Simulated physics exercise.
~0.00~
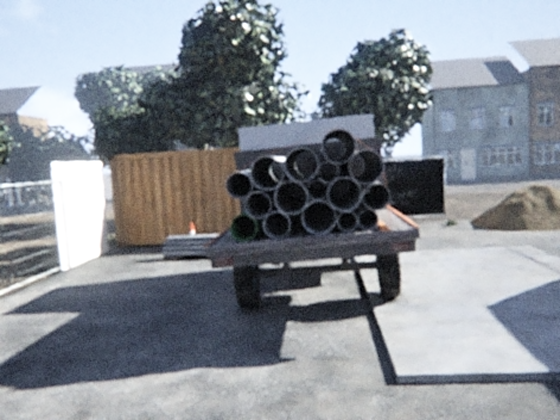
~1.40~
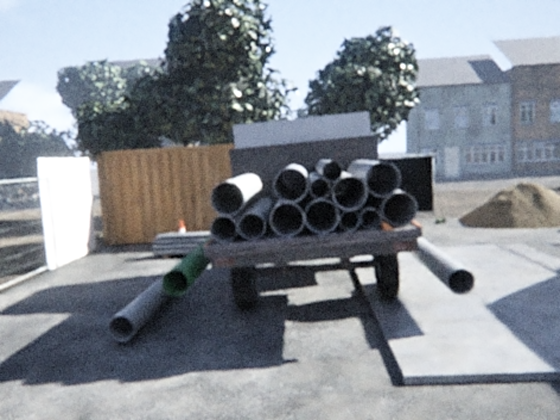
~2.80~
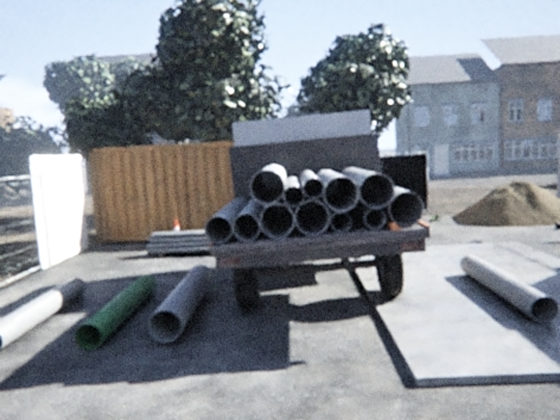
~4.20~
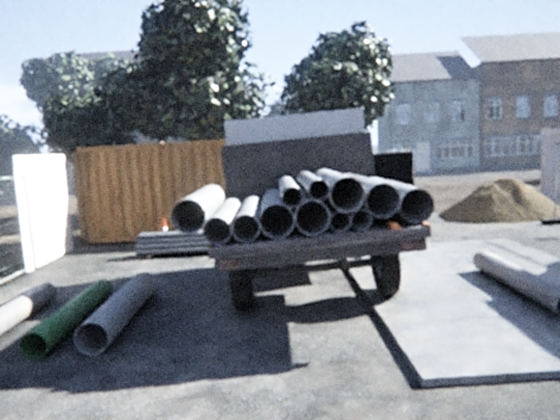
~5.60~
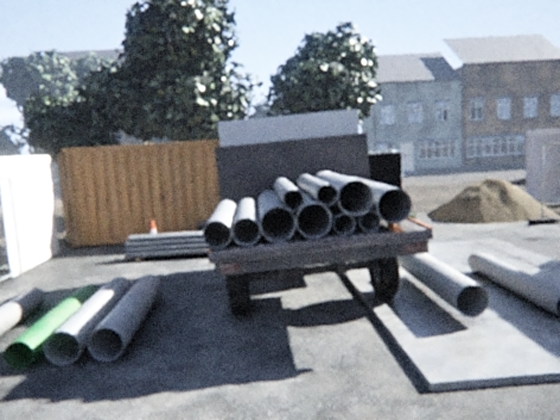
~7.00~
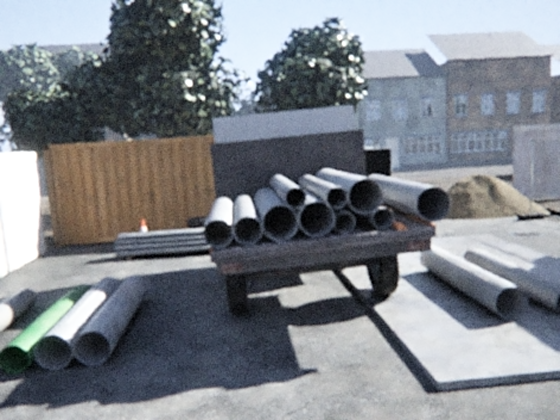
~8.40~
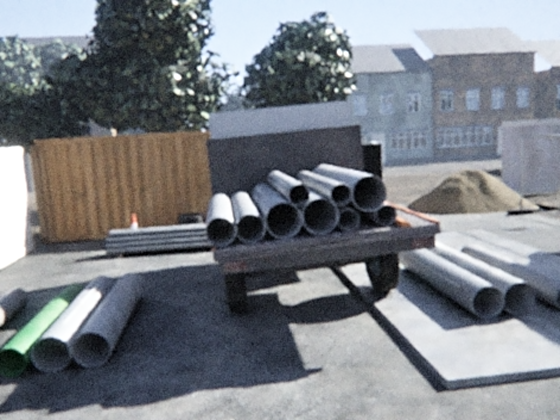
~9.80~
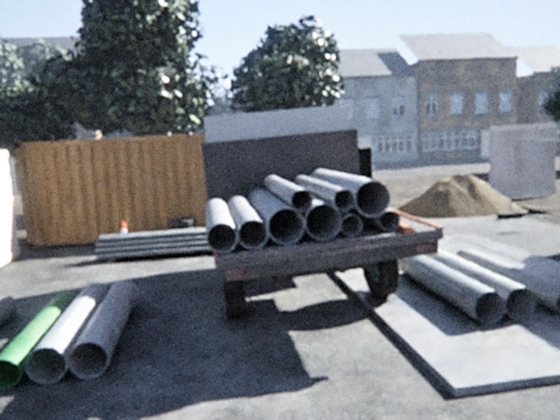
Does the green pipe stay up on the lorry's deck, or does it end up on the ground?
The green pipe drops off the left side of the deck and ends up lying on the ground beside other fallen pipes.
